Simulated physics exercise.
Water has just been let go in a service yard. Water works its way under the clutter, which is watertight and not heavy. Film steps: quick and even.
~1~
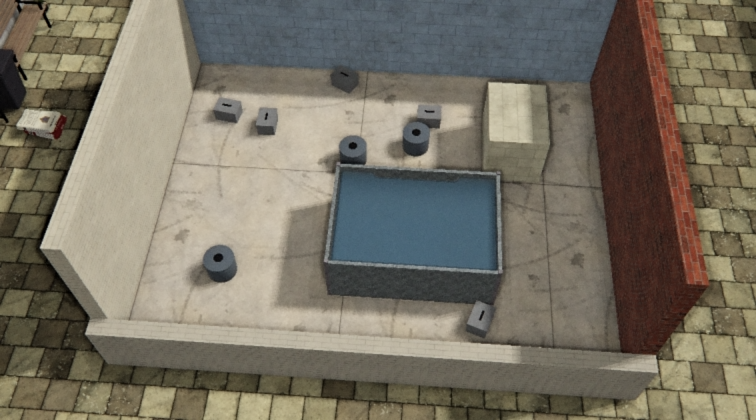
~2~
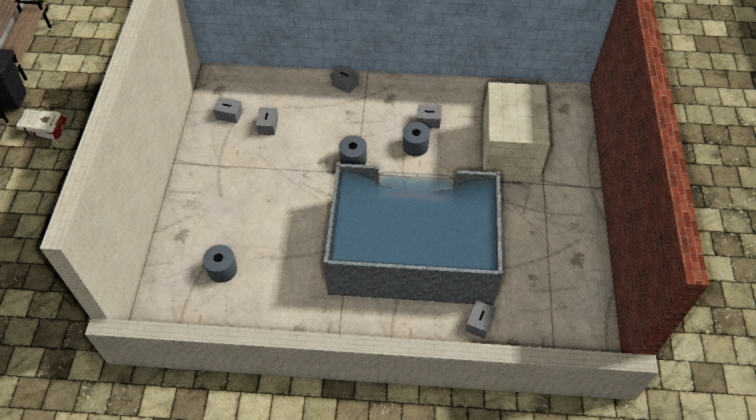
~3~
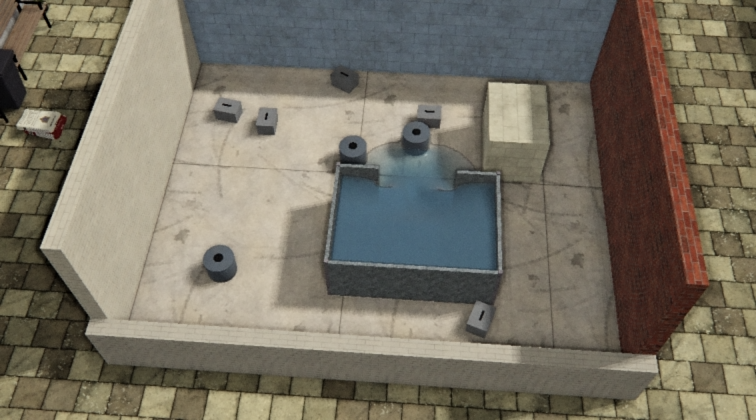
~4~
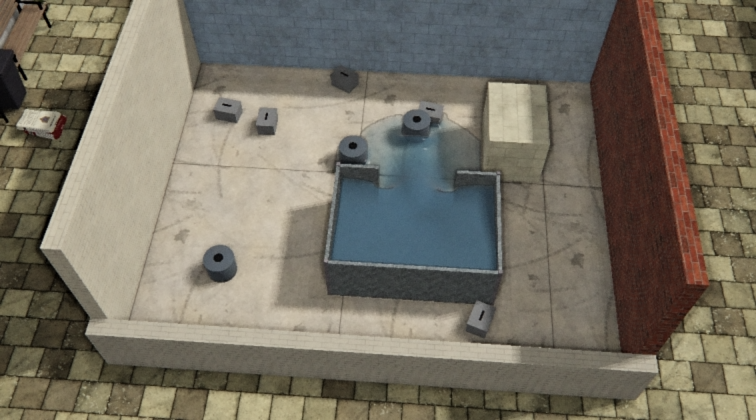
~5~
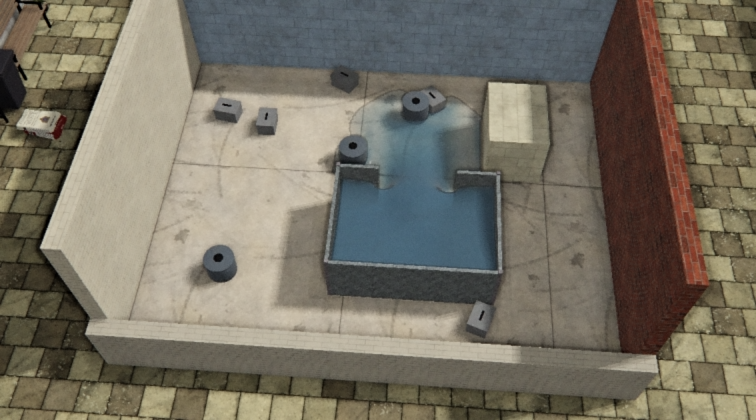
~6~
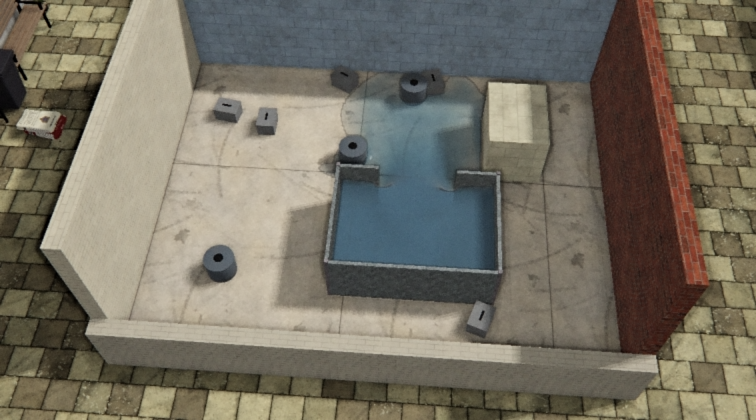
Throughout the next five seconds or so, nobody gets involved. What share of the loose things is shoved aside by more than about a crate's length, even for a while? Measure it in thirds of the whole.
Share: Two thirds and up.
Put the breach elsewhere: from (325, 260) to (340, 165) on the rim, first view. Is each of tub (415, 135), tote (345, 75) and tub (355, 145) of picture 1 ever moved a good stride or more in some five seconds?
Object by object: Less than that, displaced that much, less than that.
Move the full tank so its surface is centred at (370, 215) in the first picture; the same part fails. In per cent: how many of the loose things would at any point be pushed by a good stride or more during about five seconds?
Estimate: Close to 90 per cent.
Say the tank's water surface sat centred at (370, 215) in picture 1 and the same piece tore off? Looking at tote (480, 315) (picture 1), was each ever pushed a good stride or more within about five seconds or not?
Put simply: It didn't get there.
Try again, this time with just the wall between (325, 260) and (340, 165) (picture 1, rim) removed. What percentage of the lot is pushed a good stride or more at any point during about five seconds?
That should be close to 80 percent.
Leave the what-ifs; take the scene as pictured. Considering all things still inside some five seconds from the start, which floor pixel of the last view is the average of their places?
Roughly at (285, 207) in the last view.
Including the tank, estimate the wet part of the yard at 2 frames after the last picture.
Roughly 30 %.
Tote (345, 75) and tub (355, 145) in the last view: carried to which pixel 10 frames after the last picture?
Near (203, 77) and (300, 139).
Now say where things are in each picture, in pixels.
The first frame shows a tub at (416, 133) rests on the ground; a tote at (430, 112) rests on the ground; 0 of 8 have shifted.
The second frame shows a tub at (416, 133) rests on the ground; a tote at (430, 112) rests on the ground; 0 of 8 have shifted.
The third frame shows a tub at (416, 132) rests on the ground; a tote at (430, 112), on the bottom; 0 of 8 have shifted.
The fourth frame shows a tub at (417, 119) rests on the ground, close to its start; a tote at (430, 110), on the bottom, close to its start; 2 of 8 have shifted.
The fifth frame shows a tub at (416, 101), on the bottom, a stride from its start; a tote at (432, 96), on the bottom, a stride from its start; 2 of 8 have shifted.
The sixth frame shows a tub at (414, 83), on the bottom, a stride from its start; a tote at (433, 78) rests on the ground, a stride from its start; 2 of 8 have shifted.
A moment on, 2 of 8 are well off their spots; 2 afloat.
Next, 4 of 8 are well off their spots; 3 afloat.
Later, 6 of 8 are well off their spots; 3 afloat.
In the end, 6 of 8 are well off their spots, and 6 have been at some point; 2 afloat.
